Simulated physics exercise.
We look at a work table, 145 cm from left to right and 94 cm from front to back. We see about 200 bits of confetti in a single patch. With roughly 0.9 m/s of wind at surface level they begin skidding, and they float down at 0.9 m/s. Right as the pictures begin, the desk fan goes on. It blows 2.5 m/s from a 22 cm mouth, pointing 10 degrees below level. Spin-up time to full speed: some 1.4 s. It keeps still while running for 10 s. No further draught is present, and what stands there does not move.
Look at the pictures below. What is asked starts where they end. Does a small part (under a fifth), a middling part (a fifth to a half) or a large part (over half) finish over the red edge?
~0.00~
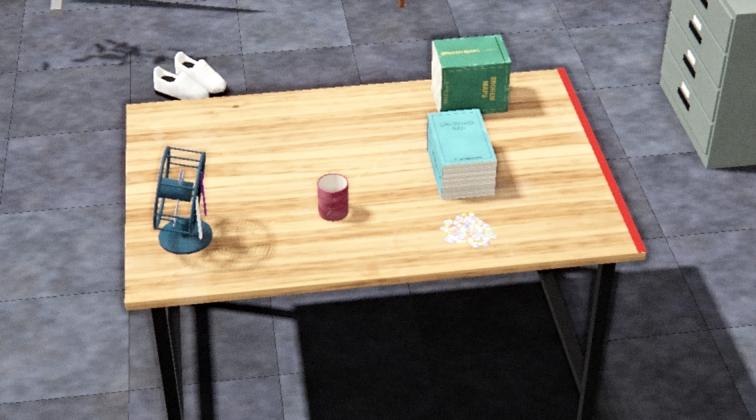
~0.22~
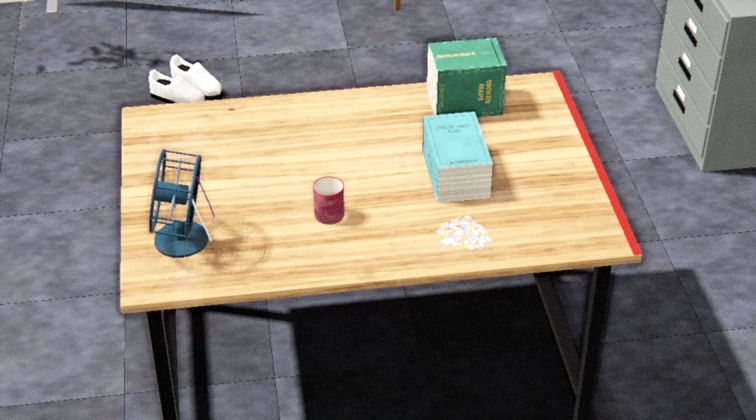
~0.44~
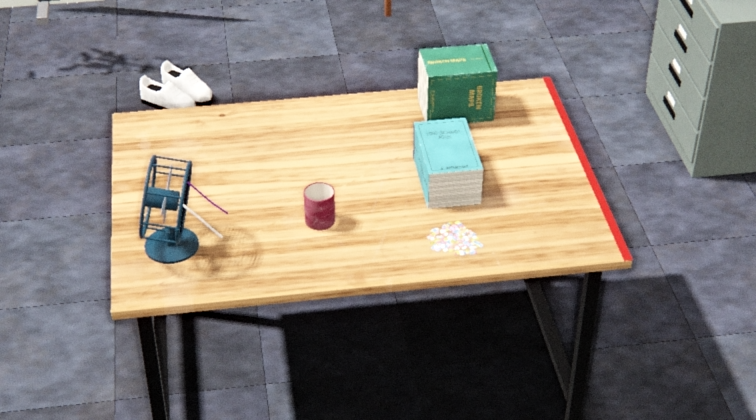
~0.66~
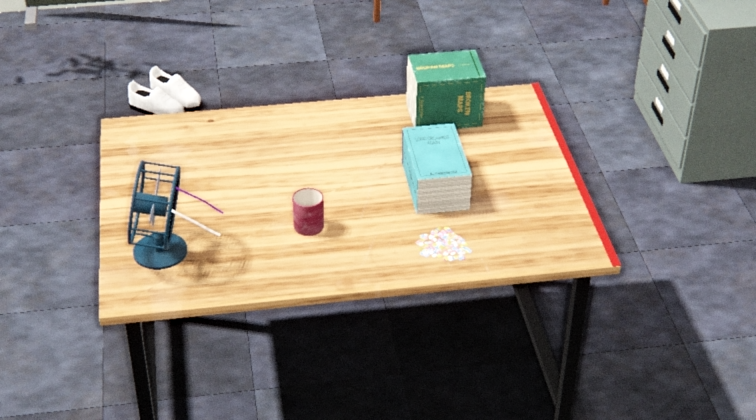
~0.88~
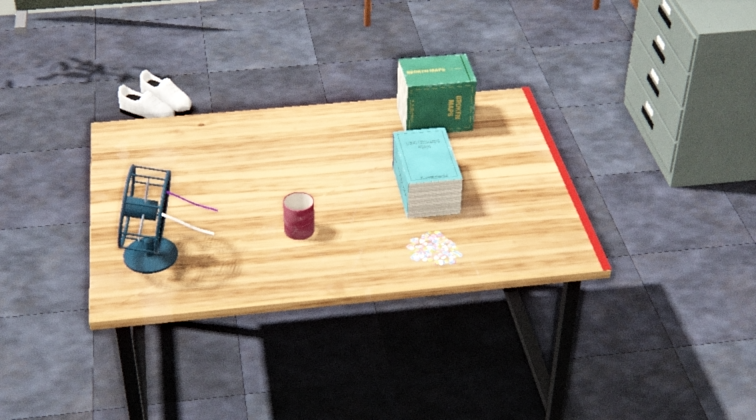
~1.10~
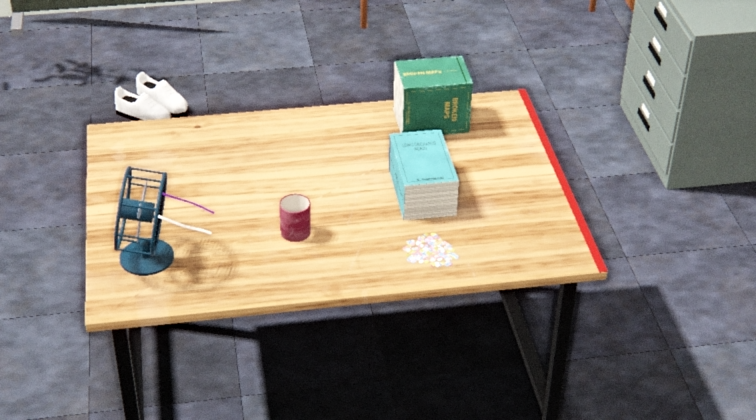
A large part.
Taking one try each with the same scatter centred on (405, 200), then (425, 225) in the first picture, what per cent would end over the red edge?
First try 40 %, second try 100 %.
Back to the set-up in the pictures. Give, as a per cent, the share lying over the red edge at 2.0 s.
40 % or thereabouts.
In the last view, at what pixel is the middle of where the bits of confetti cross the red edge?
Median crossing point, approx. (590, 233).
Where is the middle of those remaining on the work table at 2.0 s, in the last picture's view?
Somewhere about (550, 229), I'd say.
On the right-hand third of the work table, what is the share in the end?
1 %.
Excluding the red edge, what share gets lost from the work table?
Estimate: Close to 5 per cent.
After 2.0 s, 36 % are over the red edge; the middle of those still in play is near (558, 229); 3 % have settled or left.
After 3.2 s, 92 % are over the red edge; 96 % have settled or left.
After 5.5 s, 93 % are over the red edge; 99 % have settled or left.
After 10.0 s, at the end, 93 % are over the red edge.
